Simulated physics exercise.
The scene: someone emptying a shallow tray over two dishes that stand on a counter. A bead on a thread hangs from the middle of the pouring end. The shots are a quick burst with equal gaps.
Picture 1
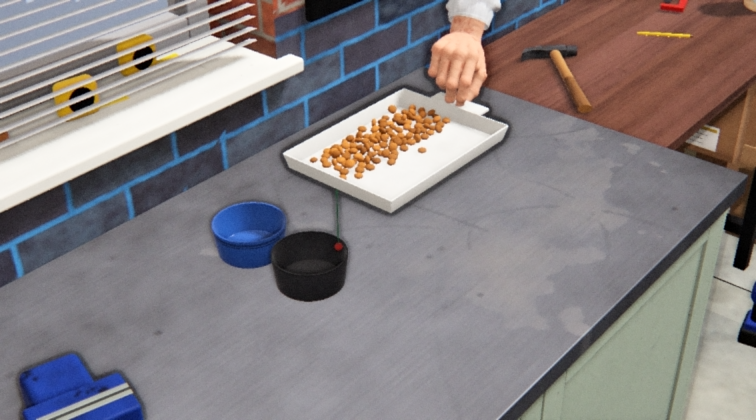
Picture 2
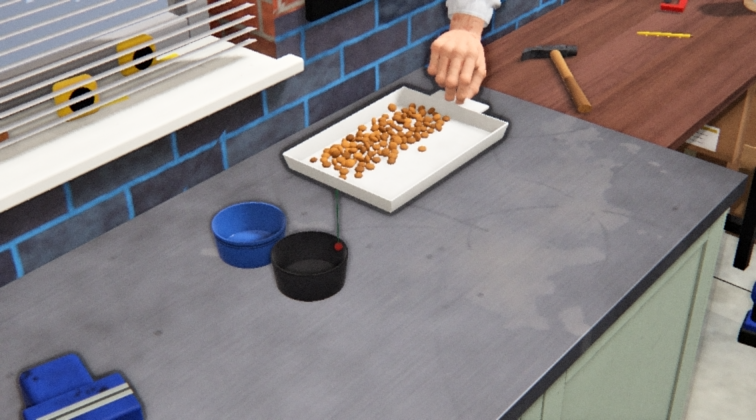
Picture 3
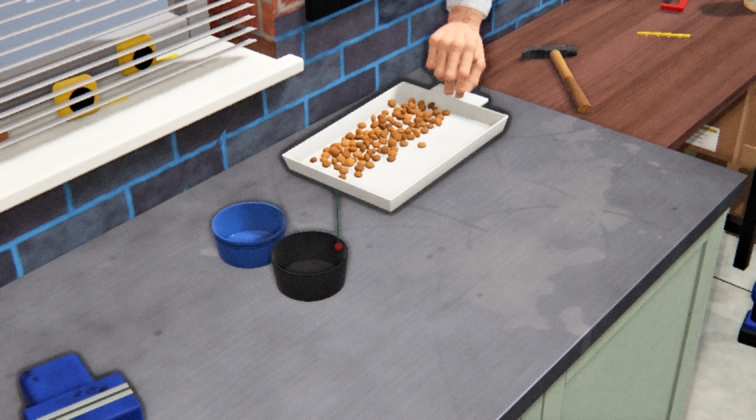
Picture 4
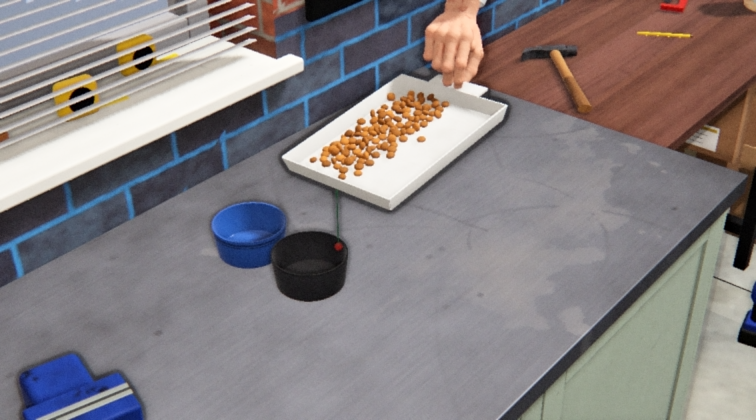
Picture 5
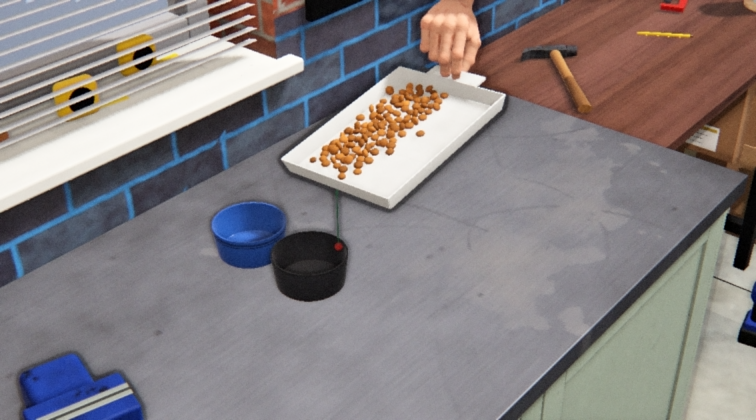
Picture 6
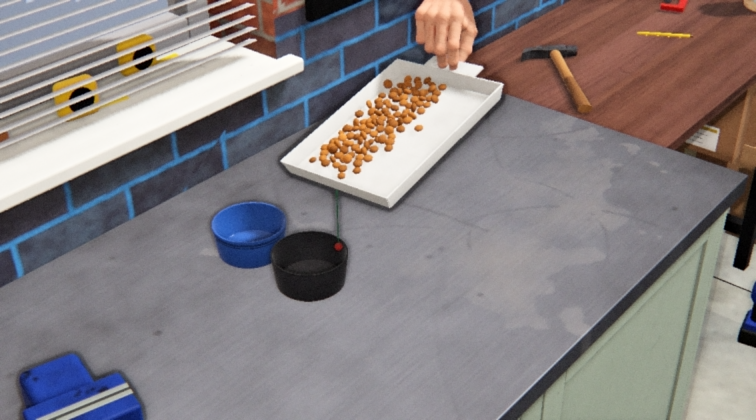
The video shows a hand holding a white shallow tray of brown kibble on a grey counter behind a blue dish and a black dish, gradually raising the handle end and tilting the tray slightly toward its left corner.
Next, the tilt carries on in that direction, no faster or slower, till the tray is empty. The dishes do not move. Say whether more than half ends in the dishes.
The two hold over half of the load.
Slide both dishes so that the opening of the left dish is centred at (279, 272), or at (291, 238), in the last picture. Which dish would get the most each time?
At the first place left, at the second the left dish.
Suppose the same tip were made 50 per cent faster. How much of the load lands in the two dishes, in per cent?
Close to 70 per cent.
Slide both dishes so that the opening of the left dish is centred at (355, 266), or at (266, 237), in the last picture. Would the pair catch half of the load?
At the first place less than half, at the second more than half.
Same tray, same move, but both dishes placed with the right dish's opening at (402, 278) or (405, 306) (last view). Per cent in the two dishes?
In turn 10 and 10 in a hundred.
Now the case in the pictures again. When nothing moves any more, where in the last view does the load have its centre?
Around (293, 273).
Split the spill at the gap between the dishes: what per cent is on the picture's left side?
Roughly 70 in a hundred.
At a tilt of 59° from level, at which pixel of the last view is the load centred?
At about (315, 155).
Soon after the last picture, tray tipped steeply; nearly all on the tray; a stray few in the air.
A little later, tray tipped right over; about a quarter on the tray; about a third in the right dish; a small part in the left dish; a small part outside both; a small part in the air.
Later still, tray tipped past a quarter turn; about two thirds in the right dish; a small part in the left dish; about a quarter outside both.
At rest, tray tipped past a quarter turn; about two thirds in the right dish; a small part in the left dish; about a quarter outside both.
